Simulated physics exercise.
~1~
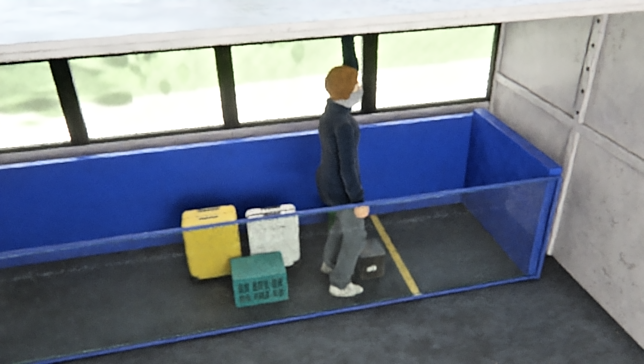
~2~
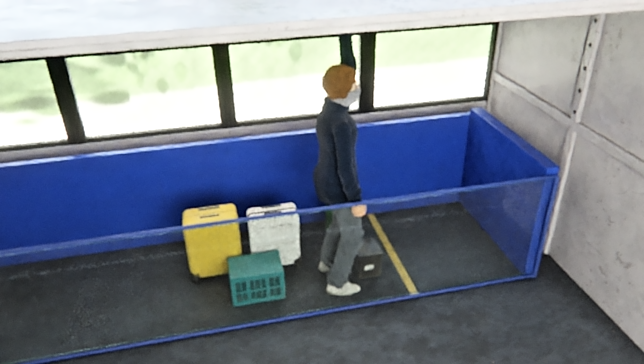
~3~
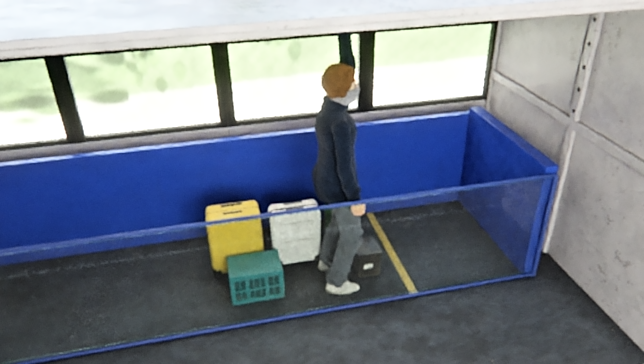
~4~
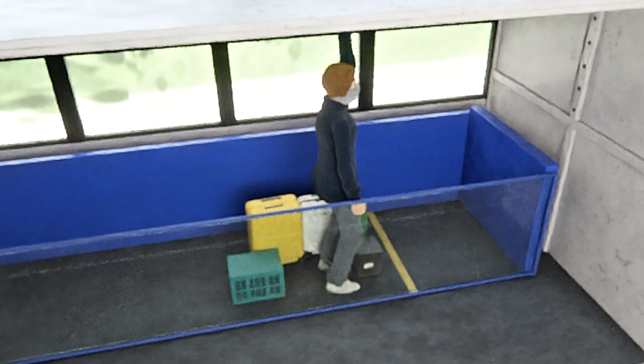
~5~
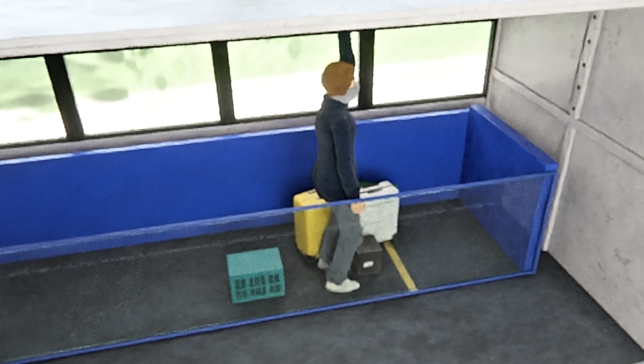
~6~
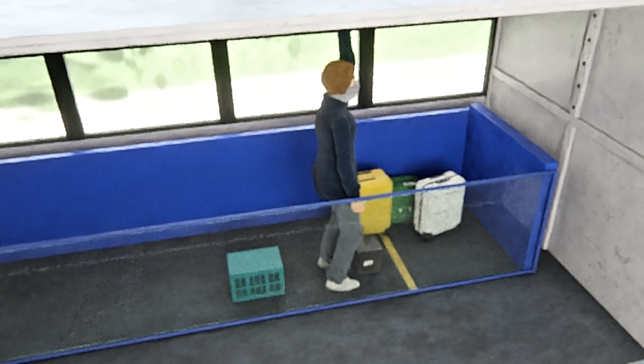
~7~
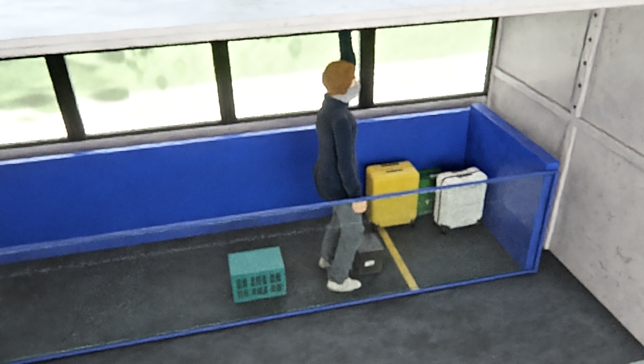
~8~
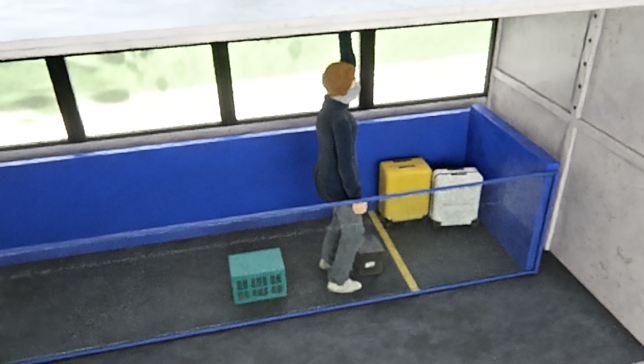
Yellow and white wheeled cases sliding right past a standing traveller and ending upright beyond a yellow line, teal crate staying put.
